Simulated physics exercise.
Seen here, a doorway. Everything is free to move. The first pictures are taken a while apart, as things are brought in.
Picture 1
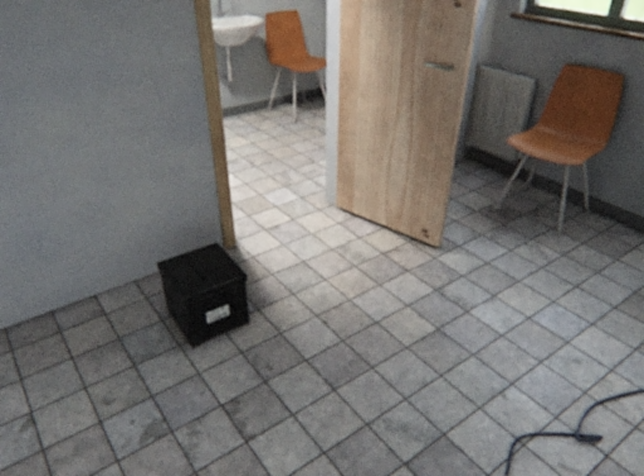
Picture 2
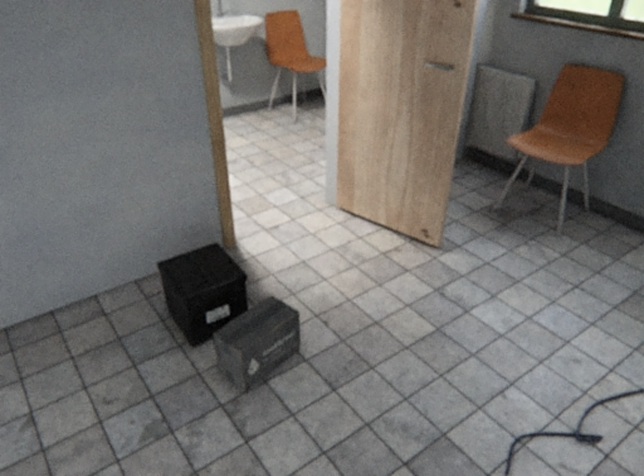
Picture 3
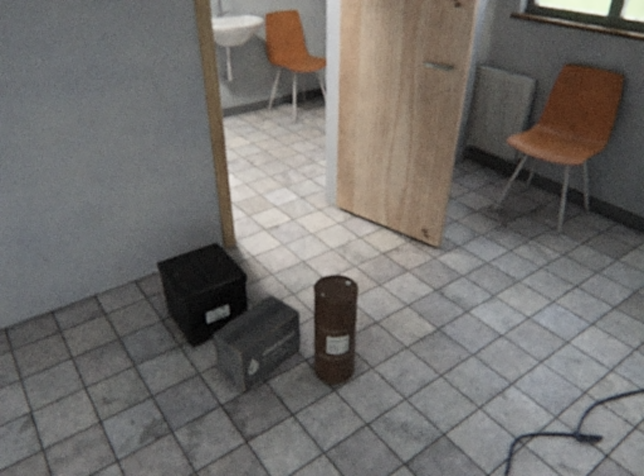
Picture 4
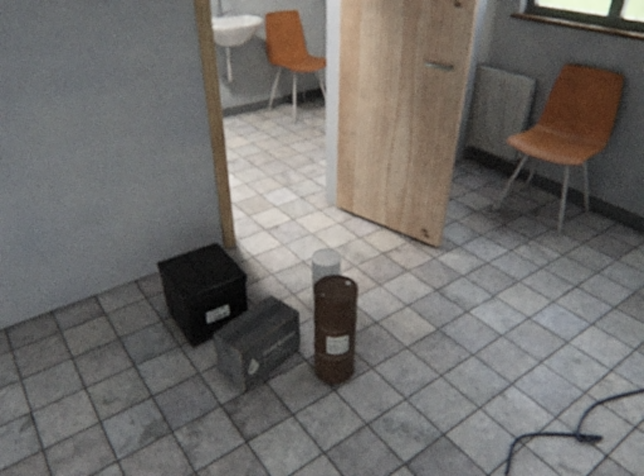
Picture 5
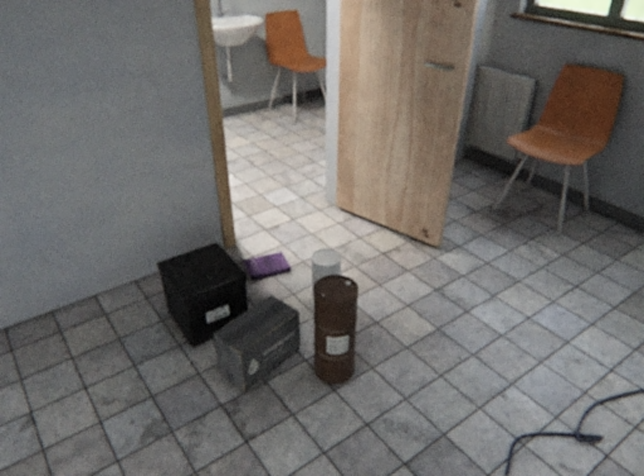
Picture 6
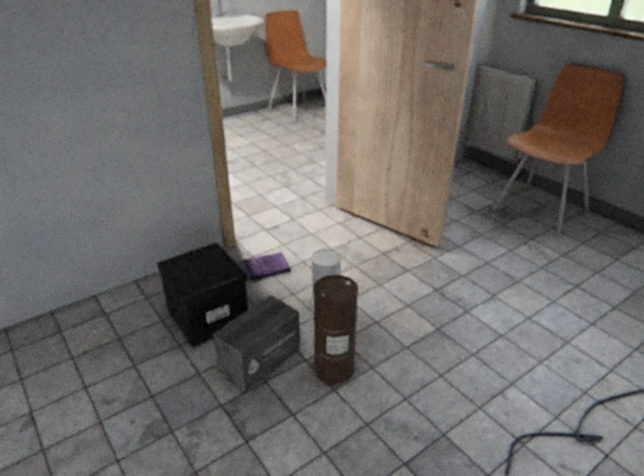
We see a tiled room with an open wooden door and orange chairs, where a grey box, a brown canister, a pale cylinder and a purple book appear in turn near a black tote; the door stays still.
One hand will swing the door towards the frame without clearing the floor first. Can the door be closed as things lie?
Outcome: The door shuts.
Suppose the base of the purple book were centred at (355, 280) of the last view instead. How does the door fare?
Then it shuts.
Then, 1.00 s after the last picture, door at 76°.
Then, 2.00 s after the last picture, door at 36°.
Then, 2.50 s after the last picture, door at 18°; purple book slid a little near (243, 267).
At rest, door at 0°; moved from the start, purple book; the other 4 in place. Seen from the same camera at the end, purple book near (239, 267).
